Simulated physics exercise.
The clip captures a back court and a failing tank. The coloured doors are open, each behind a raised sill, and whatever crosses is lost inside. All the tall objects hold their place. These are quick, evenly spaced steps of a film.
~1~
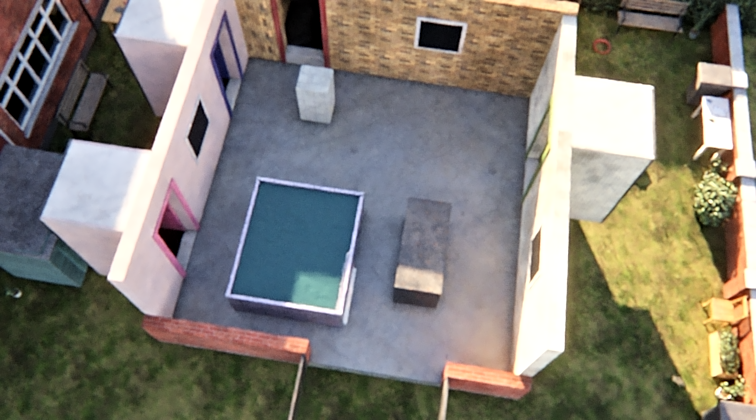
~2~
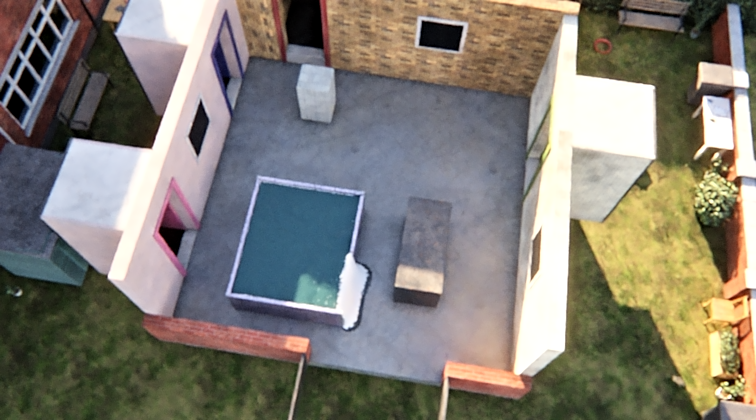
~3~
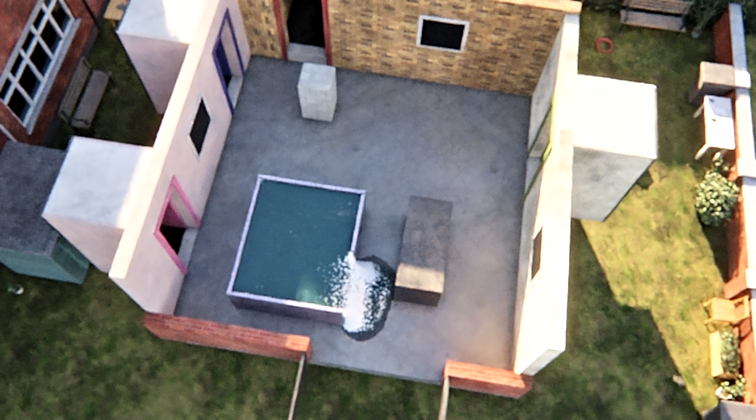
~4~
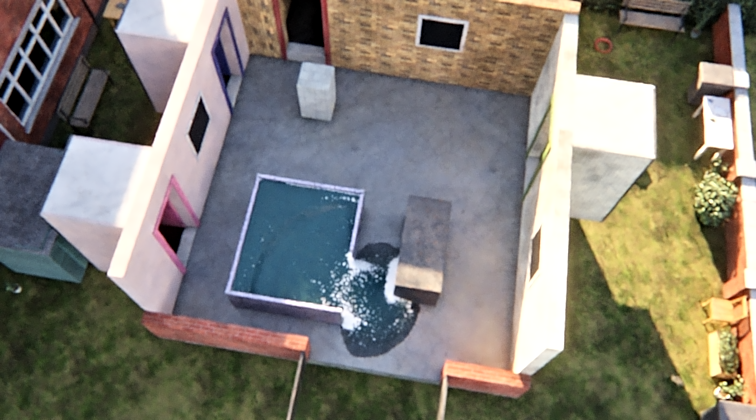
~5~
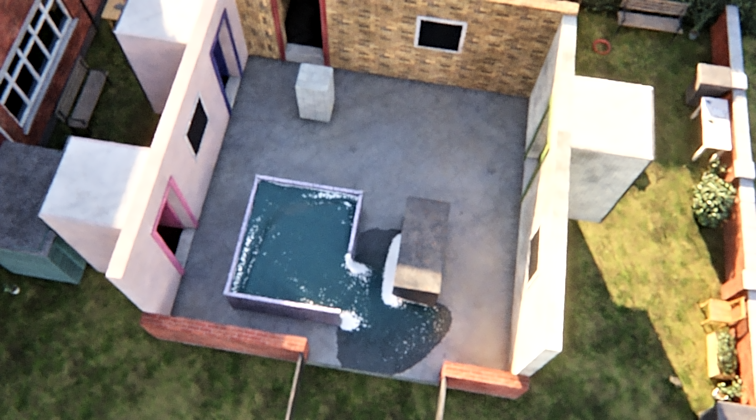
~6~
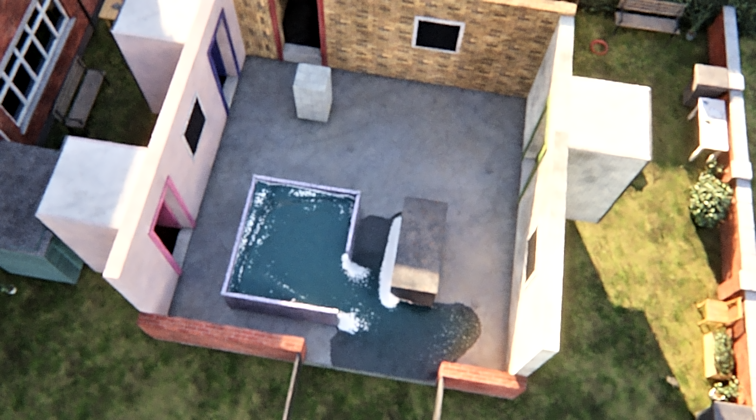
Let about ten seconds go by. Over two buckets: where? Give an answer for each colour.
At the end, the red door respects the limit for sure; the pink door respects the limit for sure; the blue door respects the limit for sure; the green door respects the limit for sure.
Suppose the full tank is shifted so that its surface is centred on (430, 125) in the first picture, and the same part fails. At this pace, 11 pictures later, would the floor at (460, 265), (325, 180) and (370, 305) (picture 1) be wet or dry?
Spot one is touched, spot two is not touched, spot three is not touched.
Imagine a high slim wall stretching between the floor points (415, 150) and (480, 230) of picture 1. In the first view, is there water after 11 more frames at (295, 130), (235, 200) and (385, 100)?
Taking the points in turn, they are high and dry, high and dry and inundated.
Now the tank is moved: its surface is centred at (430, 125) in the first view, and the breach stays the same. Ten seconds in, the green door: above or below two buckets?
Green exceeds the threshold.
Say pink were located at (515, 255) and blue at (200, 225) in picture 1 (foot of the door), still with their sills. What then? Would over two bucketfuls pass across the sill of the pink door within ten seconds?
Note - pink door ends up higher.
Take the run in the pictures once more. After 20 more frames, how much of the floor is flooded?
Roughly 60 %.
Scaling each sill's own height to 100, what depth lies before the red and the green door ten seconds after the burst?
Roughly 20 and 40 %.
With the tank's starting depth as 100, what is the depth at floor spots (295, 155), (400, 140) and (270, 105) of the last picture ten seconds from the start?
Depths of roughly 6, 8 and 6 per cent.
A moment on, water covers 25 % of the floor; the red door not reached, the pink door not reached, the blue door not reached, the green door not reached.
Next, water covers 35 % of the floor; the red door not reached, the pink door not reached, the blue door not reached, the green door not reached.
Then, water covers 60 % of the floor; the red door wet at the sill, nothing in, the pink door not reached, the blue door not reached, the green door wet at the sill, nothing in.
Later, water covers 75 % of the floor; the red door wet at the sill, nothing in, the pink door not reached, the blue door wet at the sill, nothing in, the green door wet at the sill, nothing in.
In the end, water covers 90 % of the floor; the red door wet at the sill, nothing in, the pink door wet at the sill, nothing in, the blue door wet at the sill, nothing in, the green door wet at the sill, nothing in.
